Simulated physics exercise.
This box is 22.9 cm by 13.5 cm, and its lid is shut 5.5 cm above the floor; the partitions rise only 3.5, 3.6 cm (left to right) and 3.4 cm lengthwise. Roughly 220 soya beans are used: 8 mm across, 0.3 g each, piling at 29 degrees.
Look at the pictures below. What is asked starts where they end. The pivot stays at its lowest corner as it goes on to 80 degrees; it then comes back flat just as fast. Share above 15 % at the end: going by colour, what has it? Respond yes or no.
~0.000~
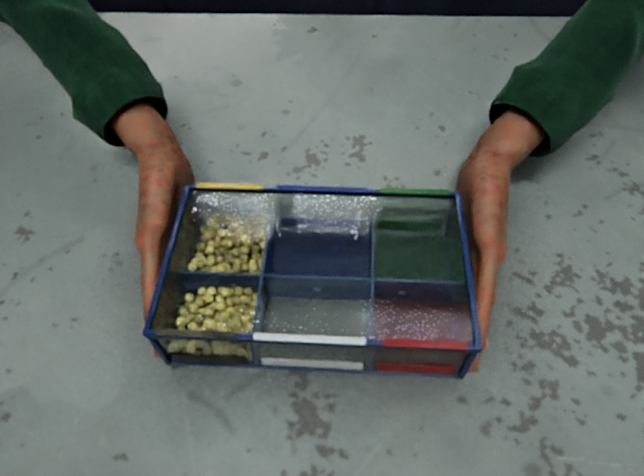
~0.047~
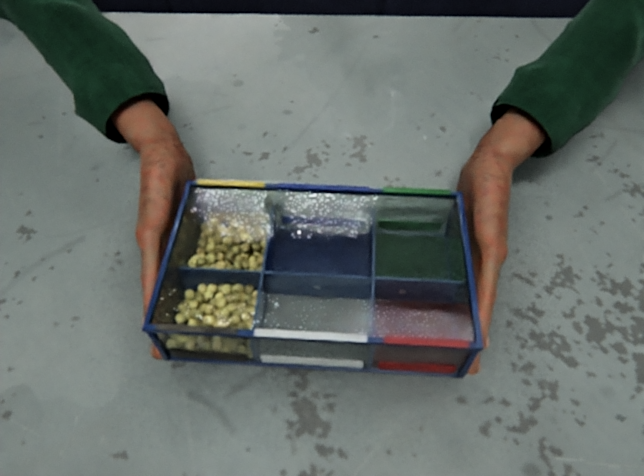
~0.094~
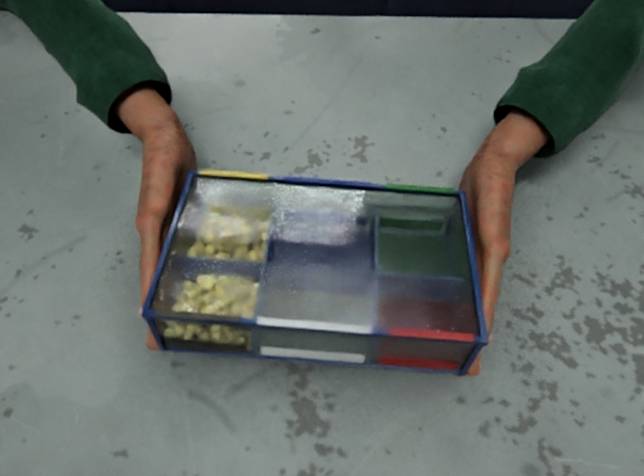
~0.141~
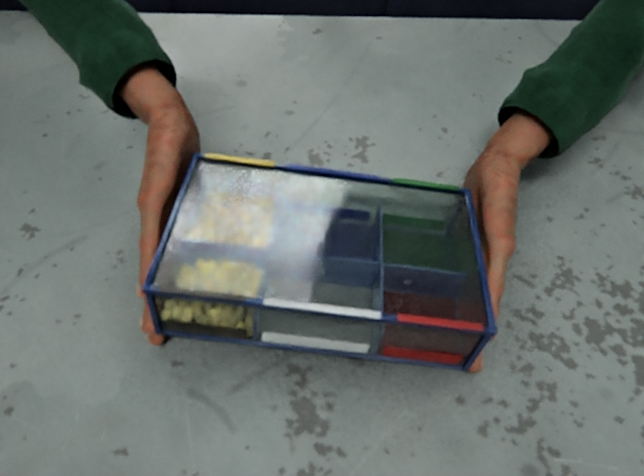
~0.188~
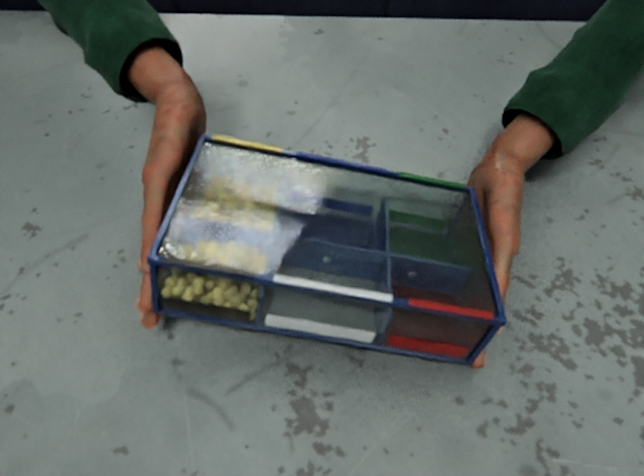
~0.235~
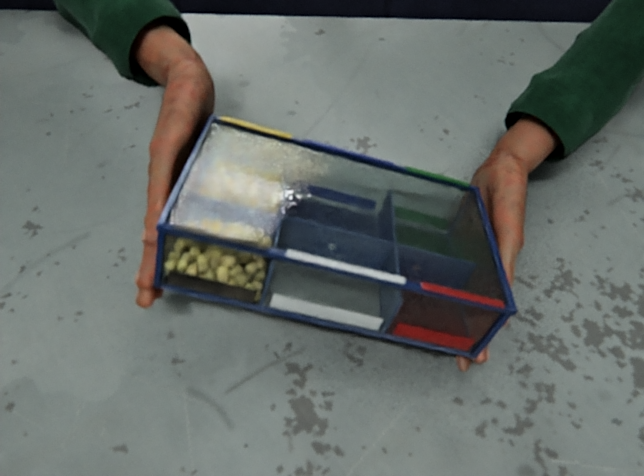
Red compartment: No; blue compartment: Yes; green compartment: No; yellow compartment: Yes; white compartment: No; black compartment: Yes.
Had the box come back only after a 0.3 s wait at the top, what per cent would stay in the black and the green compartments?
Black 30; green 20.
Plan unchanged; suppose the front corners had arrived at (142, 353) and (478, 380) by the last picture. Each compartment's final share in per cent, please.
Result - red: 0 %; blue: 0 %; green: 0 %; yellow: 35 %; white: 5 %; black: 60 %.
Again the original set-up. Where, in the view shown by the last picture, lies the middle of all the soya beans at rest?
Roughly (268, 252).
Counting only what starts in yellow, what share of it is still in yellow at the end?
That comes out at about 60 percent.
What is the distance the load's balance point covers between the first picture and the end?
About 5.5 cm.
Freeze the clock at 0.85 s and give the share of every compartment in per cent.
Red 0 %, blue 5 %, green 0 %, yellow 45 %, white 0 %, black 45 %.
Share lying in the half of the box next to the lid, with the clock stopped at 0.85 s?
Roughly 40 percent of the pieces.
After 0.85 s, tilt 79 degrees; blue 5 %, yellow 45 %, black 45 %.
After 1.25 s, tilt 33 degrees; blue 35 %, green 5 %, yellow 35 %, black 25 %.
After 1.74 s, tilt 0 degrees; blue 35 %, green 5 %, yellow 35 %, black 25 %.
By 2.3 s all is still; red 0 %, blue 35 %, green 5 %, yellow 35 %, white 0 %, black 25 %.
